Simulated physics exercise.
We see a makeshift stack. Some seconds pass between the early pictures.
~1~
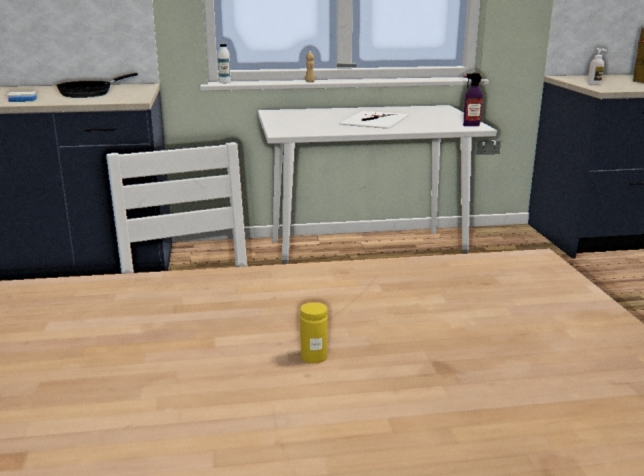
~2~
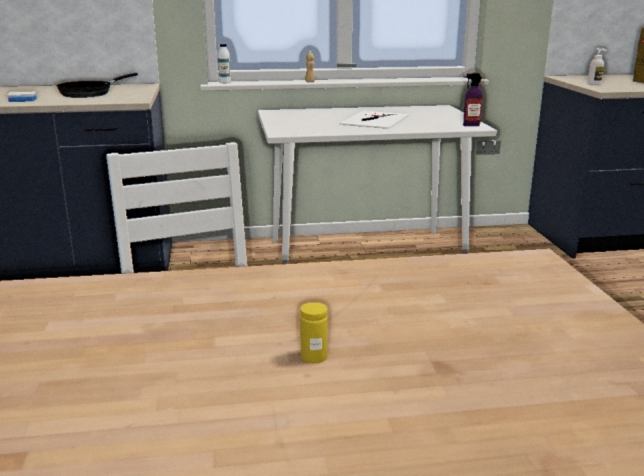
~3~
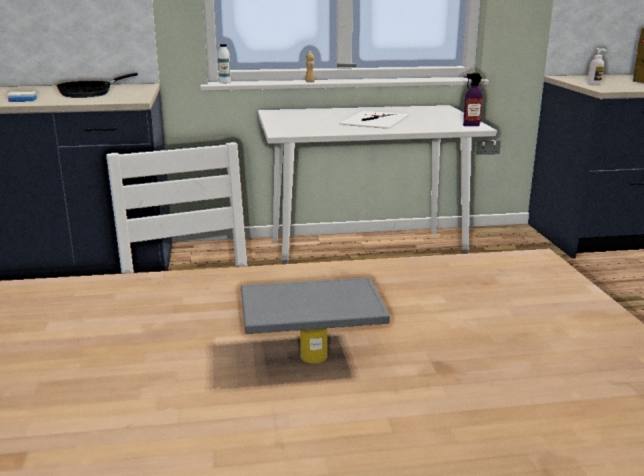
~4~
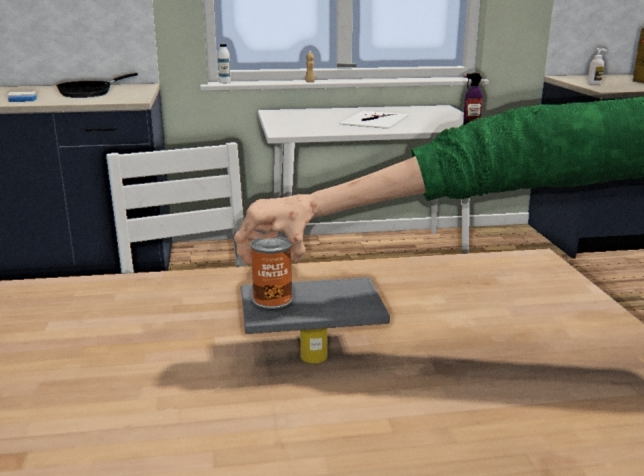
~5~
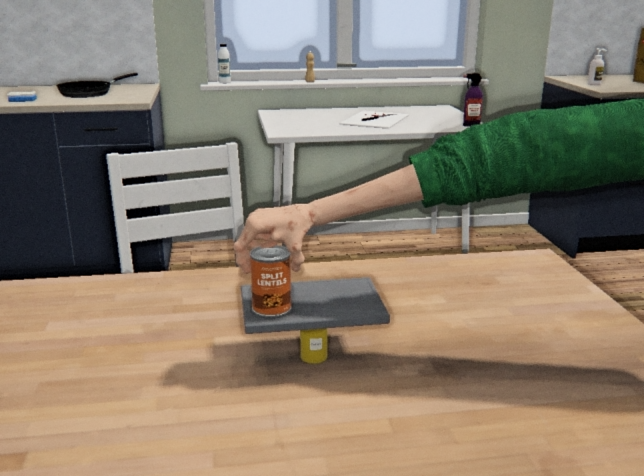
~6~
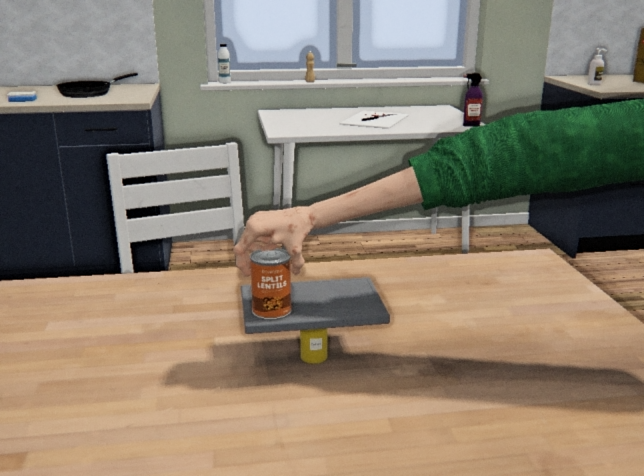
A small yellow jar stands on a pale wooden table in a kitchen, seen from slightly above by a still camera, with a white chair, a white side table and dark blue cabinets behind. A flat grey lid then appears on top of the jar. A green-sleeved arm reaches in from the right and lowers an orange tin onto the lid's left side, keeping its hand there.
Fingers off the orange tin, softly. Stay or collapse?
As it turns out, it comes apart.
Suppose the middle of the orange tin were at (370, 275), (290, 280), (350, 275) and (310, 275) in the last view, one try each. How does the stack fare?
In the first case it gives way; in the second case it gives way; in the third case it comes apart; in the fourth case it keeps its balance.
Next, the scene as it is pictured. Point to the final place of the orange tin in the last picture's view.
At about (196, 387).
Then, 0.40 s later than the last frame, orange tin now fallen; grey lid tilted by 59°.
Then, 0.50 s later than the last frame, grey lid tilted by 54°; yellow shaker tilted by 9°.
Then, 0.90 s later than the last frame, grey lid now fallen; yellow shaker on its side.
When it is over, fallen, orange tin and grey lid; lying over in the stack, yellow shaker. End places, in pixels of the last picture, orange tin near (196, 387). The stack gives way.
